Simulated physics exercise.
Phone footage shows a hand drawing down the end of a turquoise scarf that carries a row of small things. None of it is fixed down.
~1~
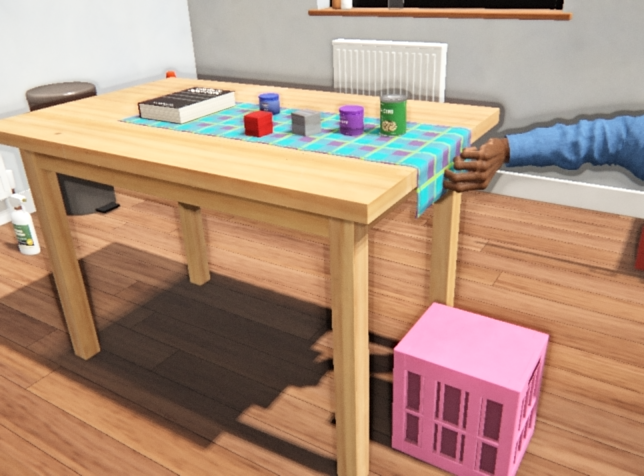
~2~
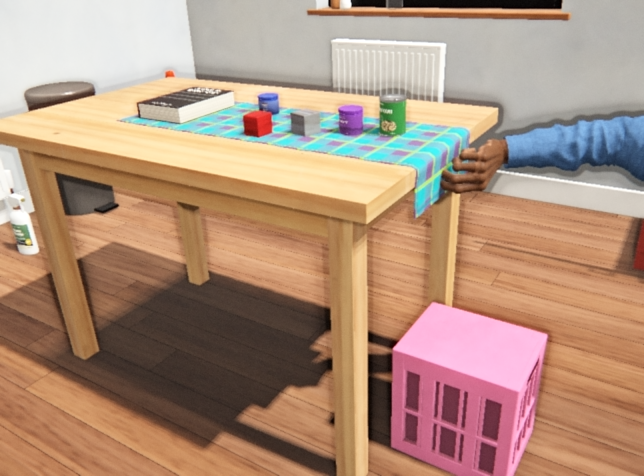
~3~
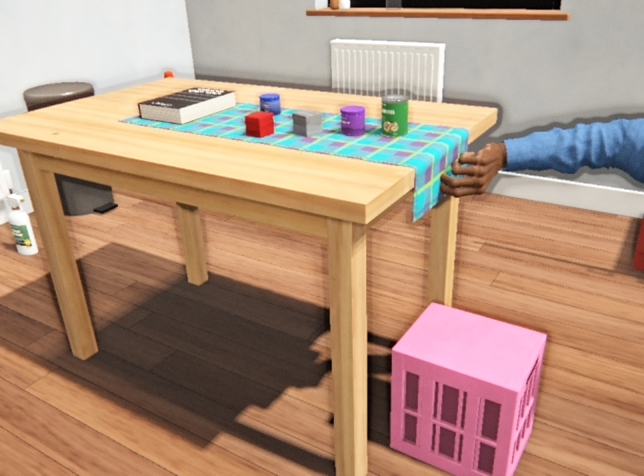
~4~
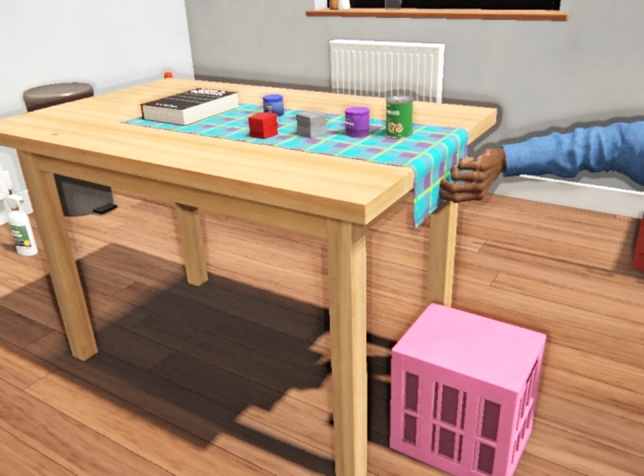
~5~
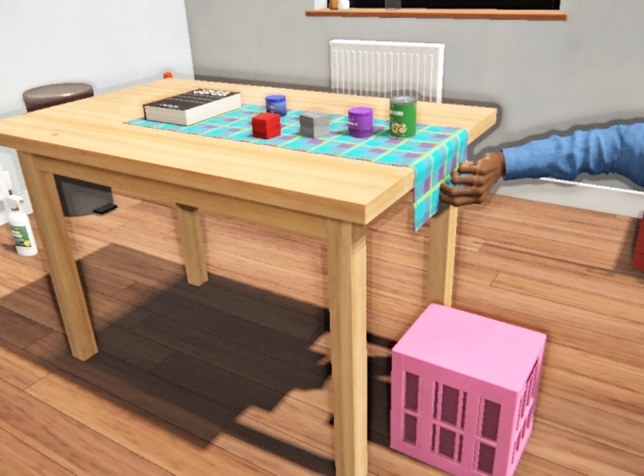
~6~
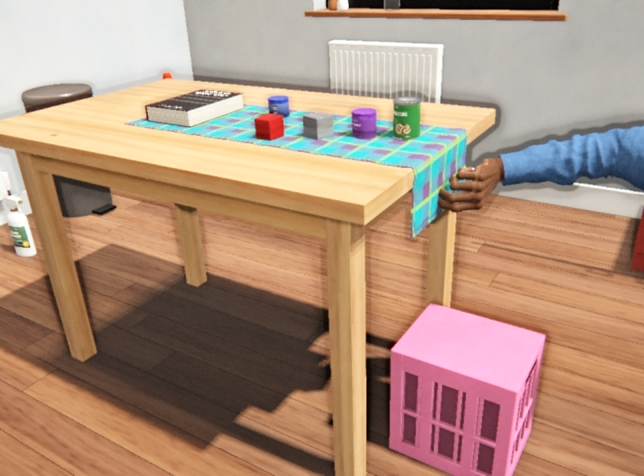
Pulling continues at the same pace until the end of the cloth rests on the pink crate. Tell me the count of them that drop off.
The number still up top goes down by three, if you watch closely.
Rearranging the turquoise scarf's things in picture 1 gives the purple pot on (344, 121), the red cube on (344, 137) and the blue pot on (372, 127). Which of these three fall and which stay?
As for the purple pot, it tips off; the red cube tips off; the blue pot tips off.
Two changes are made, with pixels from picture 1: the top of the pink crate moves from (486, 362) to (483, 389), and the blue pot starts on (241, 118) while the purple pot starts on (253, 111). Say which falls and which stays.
Outcome: Blue pot keeps its perch; purple pot keeps its perch.
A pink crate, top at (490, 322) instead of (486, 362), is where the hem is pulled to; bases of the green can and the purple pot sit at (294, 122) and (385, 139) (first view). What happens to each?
Green can: Safe; purple pot: Lost.
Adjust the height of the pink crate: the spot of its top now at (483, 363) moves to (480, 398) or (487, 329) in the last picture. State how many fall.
First height: 4; second height: 2.
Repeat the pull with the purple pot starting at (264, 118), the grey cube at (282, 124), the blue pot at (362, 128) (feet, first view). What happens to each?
As for the purple pot, it stays aboard; the grey cube stays aboard; the blue pot goes off.
Soon after, hem near (439, 281); green can gone.
Then, hem on the crate; green can, purple pot and grey cube gone.
At rest, hem on the crate; green can, purple pot and grey cube gone. It carries off three.
